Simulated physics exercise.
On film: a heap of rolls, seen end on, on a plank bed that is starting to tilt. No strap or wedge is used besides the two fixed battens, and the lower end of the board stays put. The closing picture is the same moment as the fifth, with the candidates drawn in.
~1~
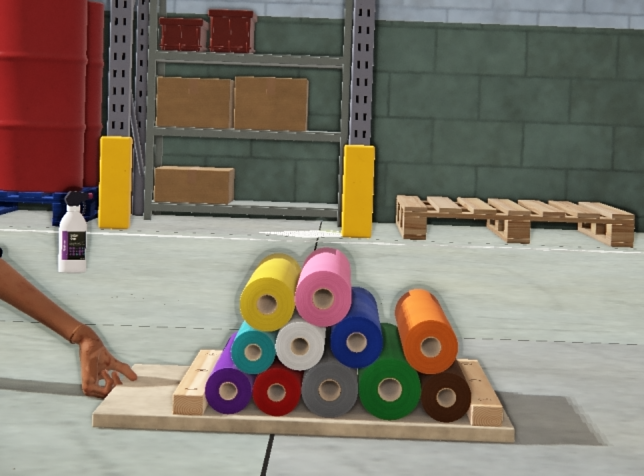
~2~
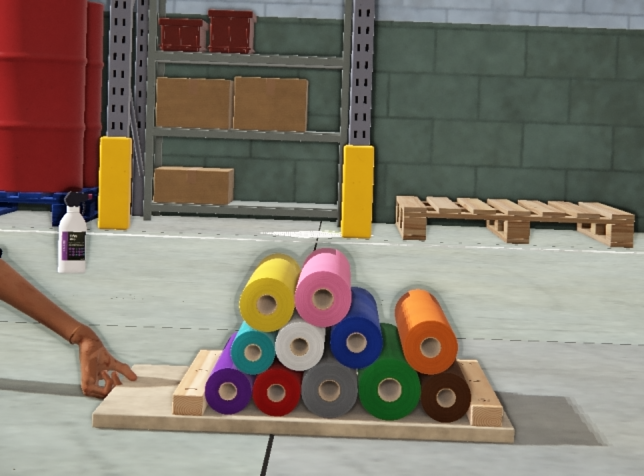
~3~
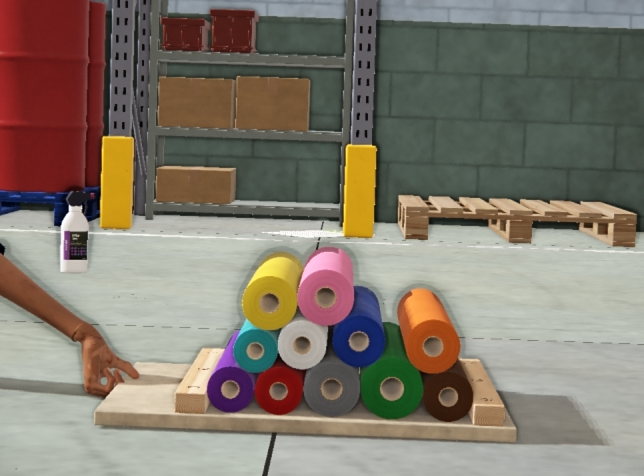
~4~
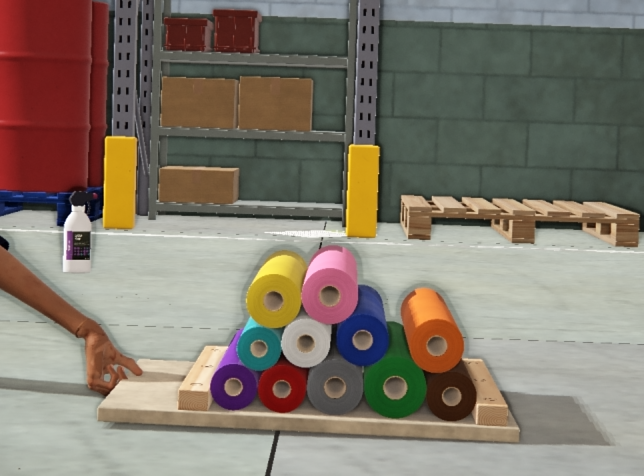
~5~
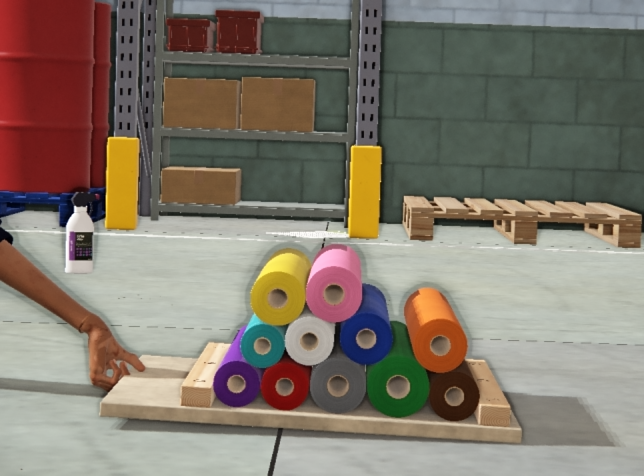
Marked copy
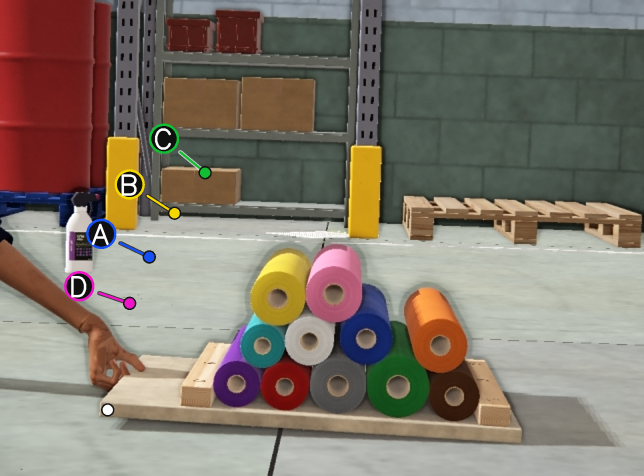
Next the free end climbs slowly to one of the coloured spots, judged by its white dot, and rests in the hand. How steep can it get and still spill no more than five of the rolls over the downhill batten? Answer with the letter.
The answer is mark B.
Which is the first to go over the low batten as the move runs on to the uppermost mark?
The orange one.
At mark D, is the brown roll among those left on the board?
Yes, with D.
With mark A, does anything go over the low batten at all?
At A: Yes.
On the marked copy, A at (150, 257); B at (174, 213); C at (205, 173); D at (130, 303); the white dot at (108, 410).
Taking B. A third of the way, board at 18°.
Two thirds of the way, board at 31°.
When it is over, board at 31°, one over the low batten (orange).
As for the rest, A one over the low batten (orange); C six over the low batten; D none over the low batten.
